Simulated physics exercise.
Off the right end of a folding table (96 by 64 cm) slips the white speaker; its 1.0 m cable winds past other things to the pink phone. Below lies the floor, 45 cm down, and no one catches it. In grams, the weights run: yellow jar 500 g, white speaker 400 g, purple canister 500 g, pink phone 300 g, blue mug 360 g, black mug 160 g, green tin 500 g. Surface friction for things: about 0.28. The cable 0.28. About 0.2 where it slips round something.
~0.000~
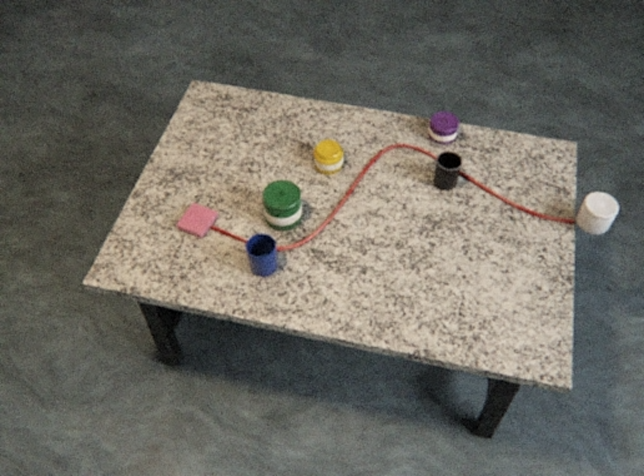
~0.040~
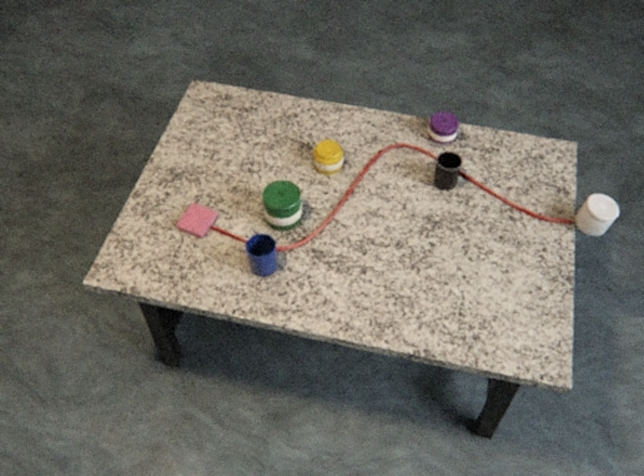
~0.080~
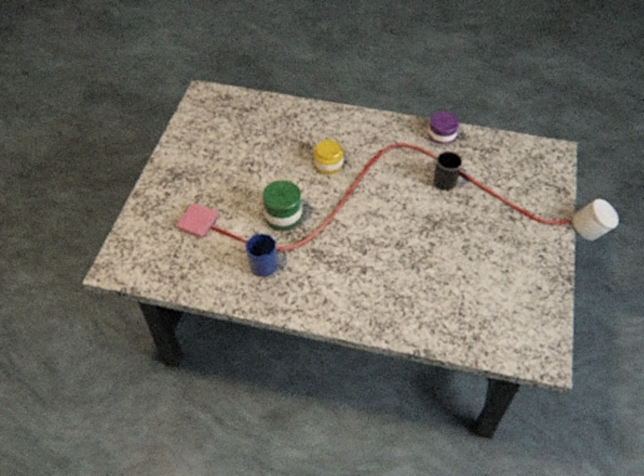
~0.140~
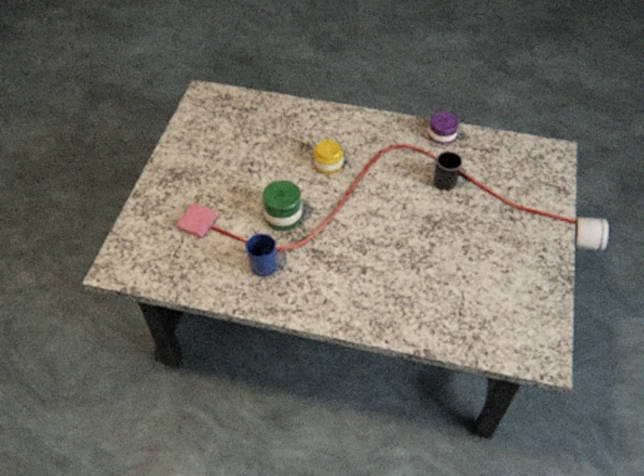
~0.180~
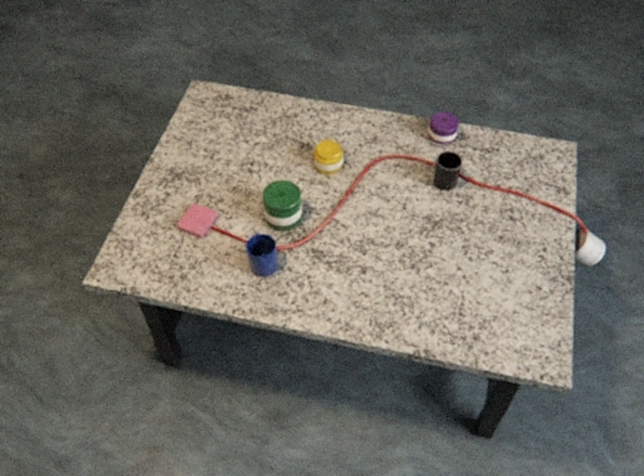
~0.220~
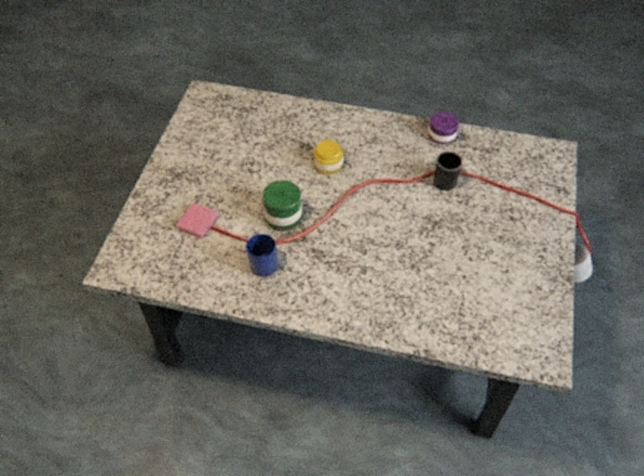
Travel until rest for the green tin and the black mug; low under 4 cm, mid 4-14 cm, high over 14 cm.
Green tin: Low, black mug: High.
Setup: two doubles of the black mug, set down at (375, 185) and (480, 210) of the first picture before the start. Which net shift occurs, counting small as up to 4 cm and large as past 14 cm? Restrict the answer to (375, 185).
Net shift there: A lot.
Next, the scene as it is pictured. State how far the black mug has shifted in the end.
Net shift for the black mug is around 45 cm.
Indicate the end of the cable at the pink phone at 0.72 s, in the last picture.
You'll find it near pixel (285, 229).
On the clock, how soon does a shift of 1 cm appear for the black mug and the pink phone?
Black mug 0.28 s; pink phone 0.30 s, roughly.
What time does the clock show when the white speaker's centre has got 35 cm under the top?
Near 0.40 seconds.
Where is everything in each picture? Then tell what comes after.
Green tin (282, 194); black mug (450, 160); cable runs through (529, 211) (378, 156) (332, 216), in the first picture.
White speaker (602, 206); cable runs through (527, 212) (378, 156), in the second picture.
White speaker (595, 220); cable runs through (526, 213) (378, 156), in the third picture.
White speaker (590, 234); cable runs through (530, 210) (378, 156), in the fourth picture.
White speaker (584, 247); cable runs through (554, 207) (383, 158), in the fifth picture.
Green tin (282, 194); black mug (450, 160); cable runs through (577, 220) (498, 185) (412, 181) (334, 209), in the sixth picture.
After 0.5 s, the cable's tail end at (272, 225); black mug on its side, 24 cm off its start, green tin 1 cm off its start, pink phone 13 cm off its start.
After 0.7 s, the cable's tail end at (285, 229); black mug on its side, 43 cm off its start, green tin 2 cm off its start, pink phone 16 cm off its start.
After 1.0 s, the cable's tail end at (285, 229); black mug on its side, 45 cm off its start at (498, 357), green tin 2 cm off its start at (289, 189), pink phone 16 cm off its start at (270, 233).
After 1.2 s, the cable's tail end at (285, 229); black mug on its side, 44 cm off its start, green tin 2 cm off its start, pink phone 16 cm off its start.
After 2.4 s, the cable's tail end at (285, 229); black mug on its side, 45 cm off its start at (499, 355), green tin 2 cm off its start at (289, 189), pink phone 16 cm off its start at (270, 233), white speaker over the edge.
